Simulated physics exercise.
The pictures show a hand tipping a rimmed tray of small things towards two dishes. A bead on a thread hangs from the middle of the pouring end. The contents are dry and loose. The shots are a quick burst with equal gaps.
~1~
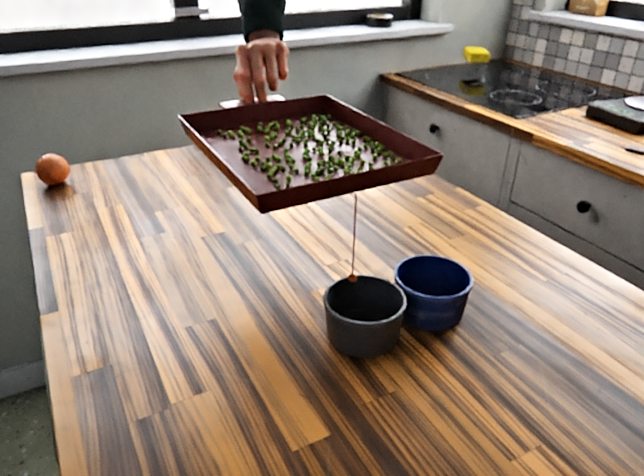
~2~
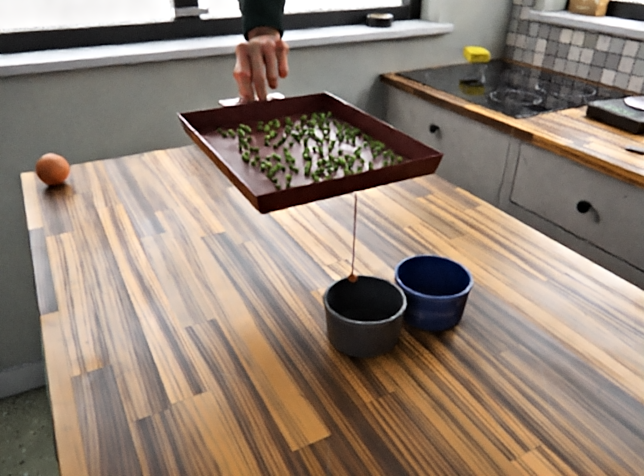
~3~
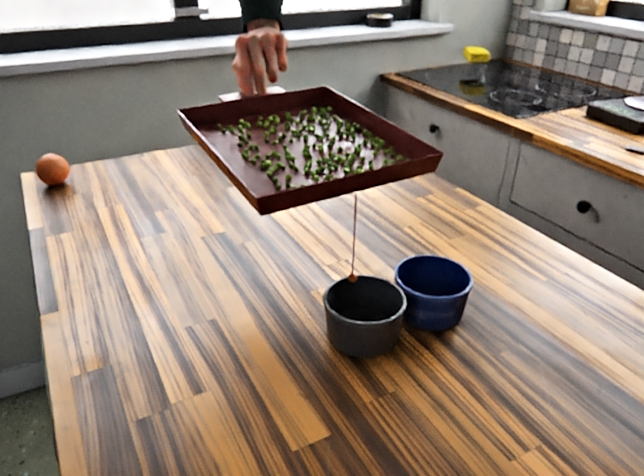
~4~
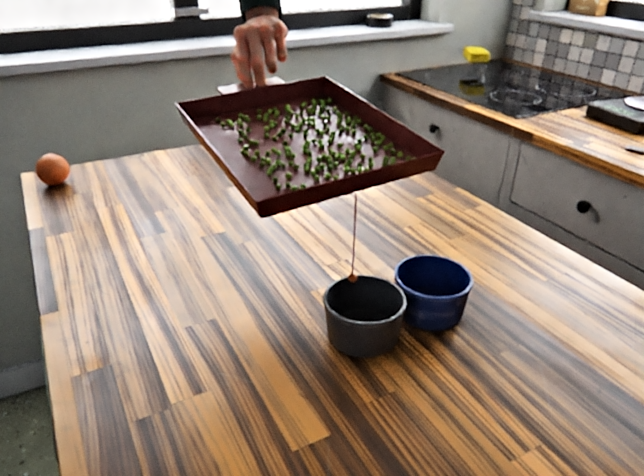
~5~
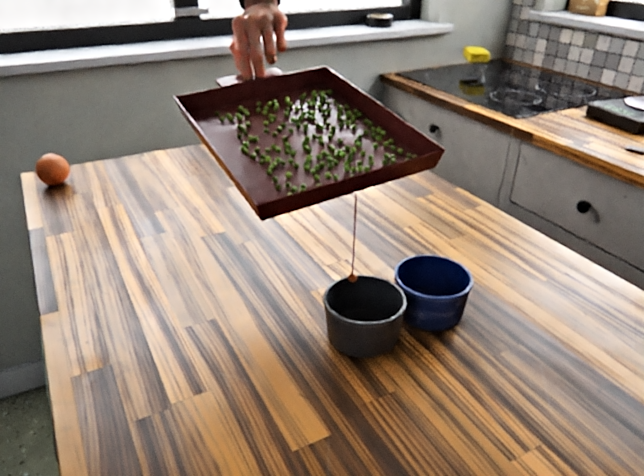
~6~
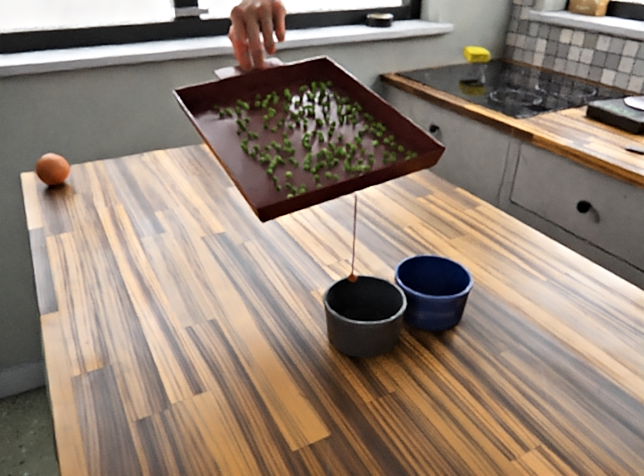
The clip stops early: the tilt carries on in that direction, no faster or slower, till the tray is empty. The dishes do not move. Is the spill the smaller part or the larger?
Caught overall: Less than half.
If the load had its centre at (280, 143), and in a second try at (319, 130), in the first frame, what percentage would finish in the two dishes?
First some 0, then 0 per cent.
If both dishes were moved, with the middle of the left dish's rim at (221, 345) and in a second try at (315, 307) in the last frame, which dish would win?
The first try: The right one. The second: The dish on the left.
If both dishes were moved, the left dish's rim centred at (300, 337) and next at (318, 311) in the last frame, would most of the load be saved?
One: Under half. Two: Under half.
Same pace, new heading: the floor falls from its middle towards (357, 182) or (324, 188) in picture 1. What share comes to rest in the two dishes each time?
The first gives 70 %, the second 10 %.
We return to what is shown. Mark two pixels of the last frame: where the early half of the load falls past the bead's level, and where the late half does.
At about (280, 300), then at (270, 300).
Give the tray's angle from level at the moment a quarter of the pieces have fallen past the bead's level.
At some 95 degrees.
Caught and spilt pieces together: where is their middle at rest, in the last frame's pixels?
Roughly at (252, 370).
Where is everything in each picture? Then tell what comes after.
The first frame shows corners of the pouring end near (260, 191) and (436, 154), level; middle of the load near (314, 149), dried peas; left dish near (386, 335); right dish near (456, 309); bead on its thread near (353, 278).
The second frame shows corners of the pouring end near (260, 192) and (436, 153), level; middle of the load near (314, 148).
The third frame shows corners of the pouring end near (260, 194) and (437, 152), tipped barely, lowest at the left corner; middle of the load near (314, 145).
The fourth frame shows corners of the pouring end near (260, 197) and (437, 150), tipped a little, lowest at the left corner; middle of the load near (314, 141).
The fifth frame shows corners of the pouring end near (260, 200) and (438, 148), tipped a little, lowest at the left corner; middle of the load near (314, 136).
The sixth frame shows corners of the pouring end near (260, 204) and (438, 147), tipped a little, lowest at the left corner; middle of the load near (314, 133); left dish near (386, 335); right dish near (456, 309).
Shortly afterwards, tray tipped steeply; all but a few on the tray; only a few outside both; only a few in the air.
Next, tray tipped right over; near half on the tray; near a quarter outside both; near a third in the air.
Some moments later, tray tipped past a quarter turn; the whole lot outside both.
In the end, tray tipped past a quarter turn; none at all in the left dish; none at all in the right dish; the whole lot outside both.
